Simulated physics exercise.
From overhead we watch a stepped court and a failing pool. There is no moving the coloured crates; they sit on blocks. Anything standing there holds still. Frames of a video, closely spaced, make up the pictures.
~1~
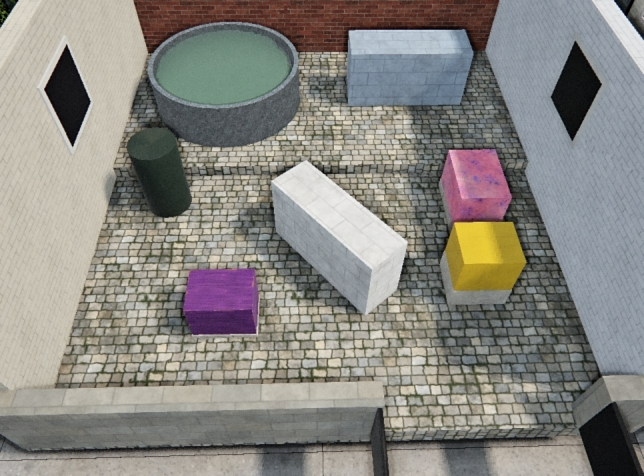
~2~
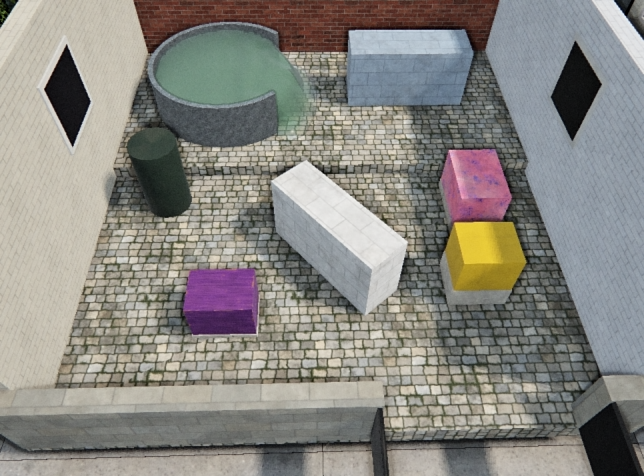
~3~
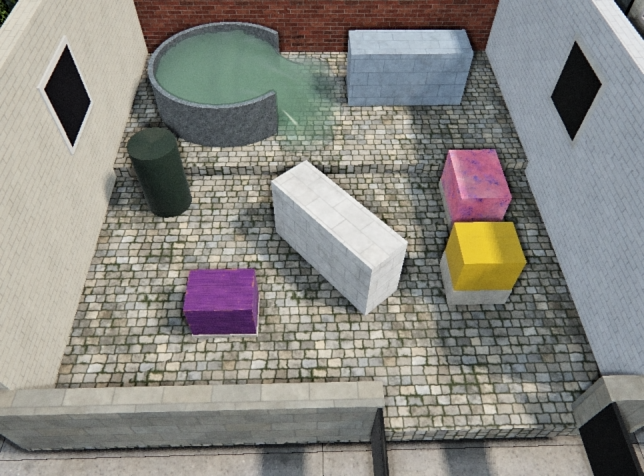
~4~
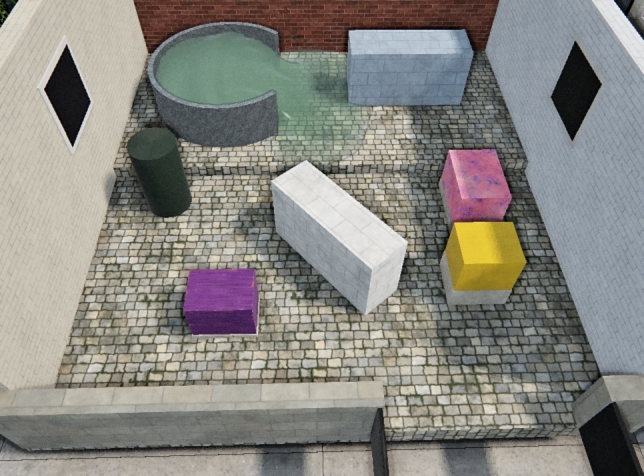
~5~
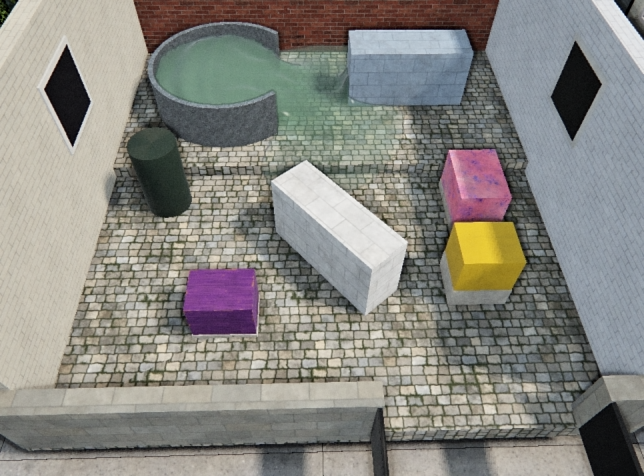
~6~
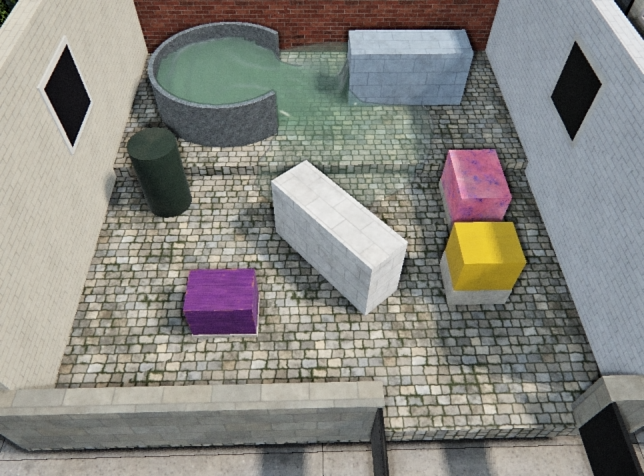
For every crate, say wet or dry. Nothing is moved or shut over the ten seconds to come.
Result: Pink crate: Becomes wet, yellow crate: Remains dry, purple crate: Remains dry.
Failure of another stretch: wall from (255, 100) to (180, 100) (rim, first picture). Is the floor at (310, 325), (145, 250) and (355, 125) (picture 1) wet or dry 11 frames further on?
Soaked / soaked / unwetted.
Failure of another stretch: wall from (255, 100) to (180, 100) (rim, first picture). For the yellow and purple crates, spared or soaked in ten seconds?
The yellow one is not reached; the purple one is reached.
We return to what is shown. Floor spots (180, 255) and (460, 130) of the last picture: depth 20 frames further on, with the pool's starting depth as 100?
Roughly 0 and 14 %.
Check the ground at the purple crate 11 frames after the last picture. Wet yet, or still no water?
By then the purple crate has stayed dry.
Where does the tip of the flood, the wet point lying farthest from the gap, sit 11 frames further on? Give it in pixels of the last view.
Front's tip: Near (565, 288).
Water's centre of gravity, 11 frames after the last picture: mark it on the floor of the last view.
Near (341, 109).
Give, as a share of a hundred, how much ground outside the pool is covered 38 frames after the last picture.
Around 70 in a hundred.
A moment on, water covers 35 % of the floor; the pink crate water round its plinth, the yellow crate water round its plinth, the purple crate not reached.
Next, water covers 45 % of the floor; the pink crate water round its plinth, the yellow crate water round its plinth, the purple crate not reached.
Then, water covers 60 % of the floor; the pink crate water round its plinth, the yellow crate water round its plinth, the purple crate not reached.
Later, water covers 70 % of the floor; the pink crate water round its plinth, the yellow crate water round its plinth, the purple crate water round its plinth.
In the end, water covers 90 % of the floor; the pink crate was topped, the yellow crate stayed above the water, the purple crate stayed above the water.
